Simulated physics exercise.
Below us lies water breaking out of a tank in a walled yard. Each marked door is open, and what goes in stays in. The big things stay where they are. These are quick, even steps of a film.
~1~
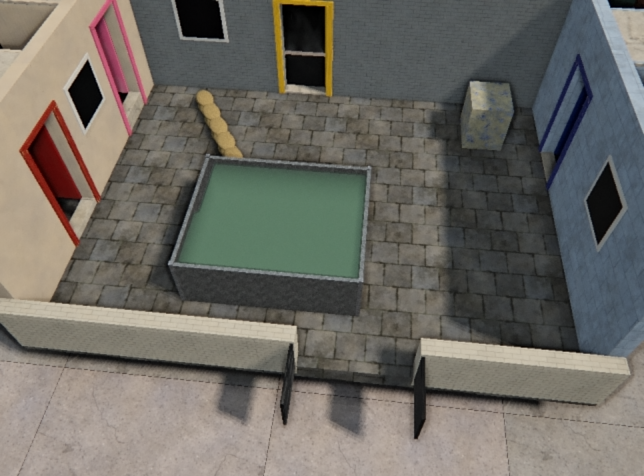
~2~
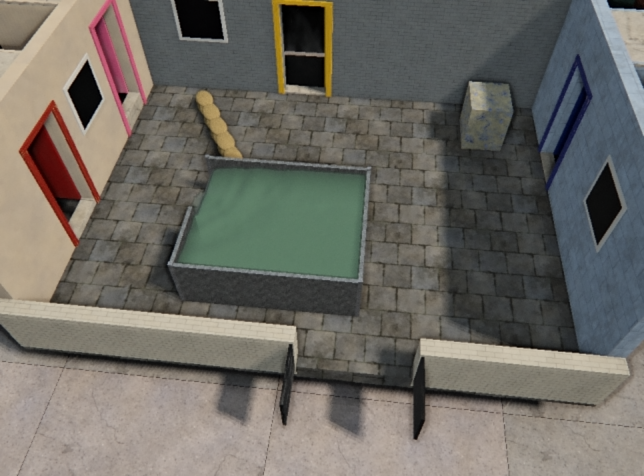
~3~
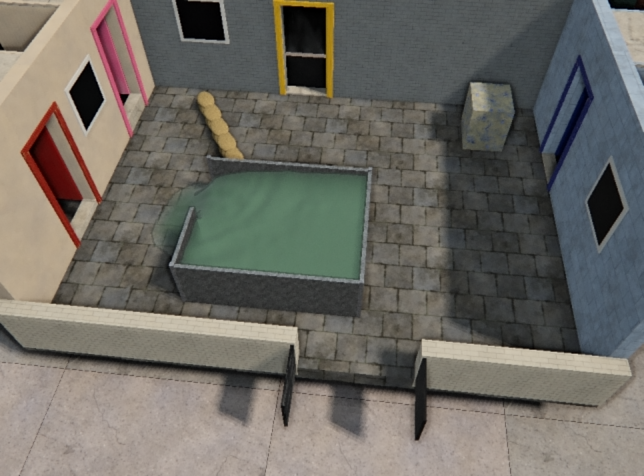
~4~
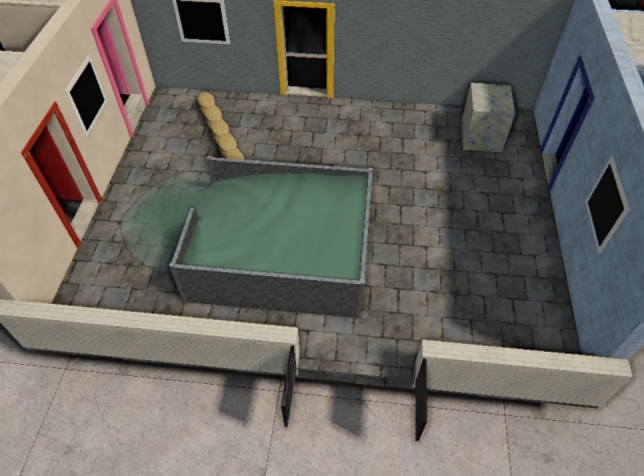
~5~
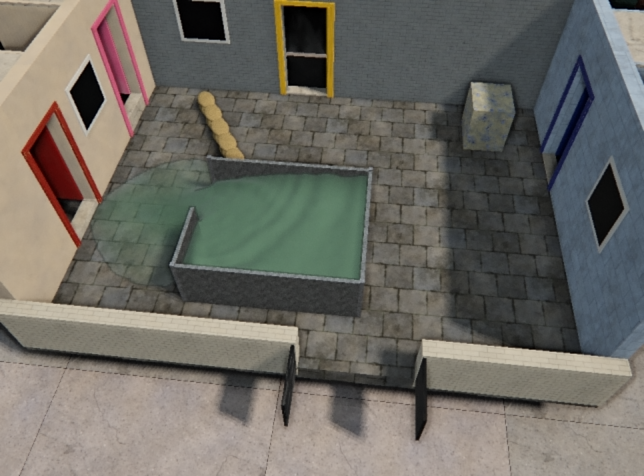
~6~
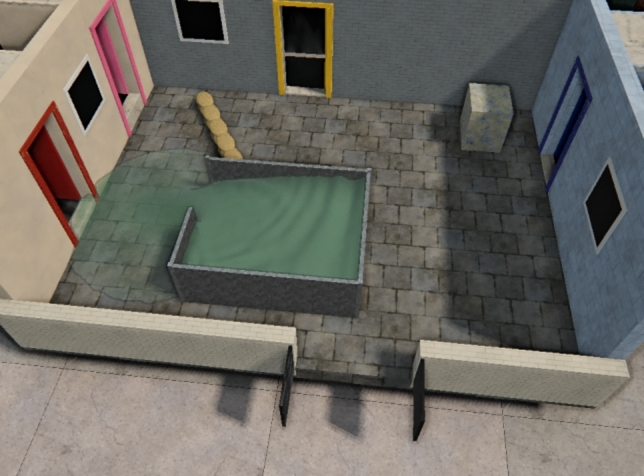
To begin with, green water lies still in an open rectangular tank in a walled, paved yard. Then a gap opens at the tank's left side and the water pours out, spreading leftward across the paving in a widening sheet until it reaches the wall beside the red door, while ripples cross the tank.
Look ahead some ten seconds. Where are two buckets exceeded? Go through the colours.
In the end: The red door takes more than that; the yellow door stays under that; the blue door stays under that; the pink door stays under that.
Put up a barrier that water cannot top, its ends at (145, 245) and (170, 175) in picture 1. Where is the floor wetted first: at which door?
That is the door marked pink.
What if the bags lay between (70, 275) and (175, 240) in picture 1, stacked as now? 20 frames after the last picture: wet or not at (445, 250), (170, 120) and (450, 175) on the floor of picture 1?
In that order: Not flooded, under water, no water.
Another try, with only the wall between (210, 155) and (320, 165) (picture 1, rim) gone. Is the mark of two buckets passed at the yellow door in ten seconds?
The yellow one goes over.
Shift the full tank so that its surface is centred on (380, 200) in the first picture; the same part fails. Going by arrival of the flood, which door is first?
I say the red one.
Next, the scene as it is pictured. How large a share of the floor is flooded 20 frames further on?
Some 45 per cent.
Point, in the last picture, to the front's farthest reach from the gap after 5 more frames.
Close to (148, 99).
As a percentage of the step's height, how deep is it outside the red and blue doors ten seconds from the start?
Near 150 and 210 in a hundred.
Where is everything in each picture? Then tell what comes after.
Still water in the open tank at (278, 216), in the first picture.
The front is at a hidden place, out from the gap at (207, 206), in the second picture.
The front is at (159, 239), out from the gap at (209, 209), in the third picture.
The front is at (126, 228), out from the gap at (210, 211), in the fourth picture.
Water pours out at (210, 210) and has run to (94, 214), in the fifth picture.
The front is at (82, 199), out from the gap at (208, 210), in the sixth picture.
A moment on, water covers 20 % of the floor; the red door far over two buckets in, the yellow door not reached, the blue door not reached, the pink door wet at the sill, nothing in.
Next, water covers 25 % of the floor; the red door far over two buckets in, the yellow door not reached, the blue door not reached, the pink door wet at the sill, nothing in.
Then, water covers 45 % of the floor; the red door far over two buckets in, the yellow door wet at the sill, nothing in, the blue door not reached, the pink door wet at the sill, nothing in.
Later, water covers 85 % of the floor; the red door far over two buckets in, the yellow door wet at the sill, nothing in, the blue door not reached, the pink door wet at the sill, nothing in.
In the end, water covers 95 % of the floor; the red door far over two buckets in, the yellow door wet at the sill, nothing in, the blue door under two buckets in, the pink door wet at the sill, nothing in.
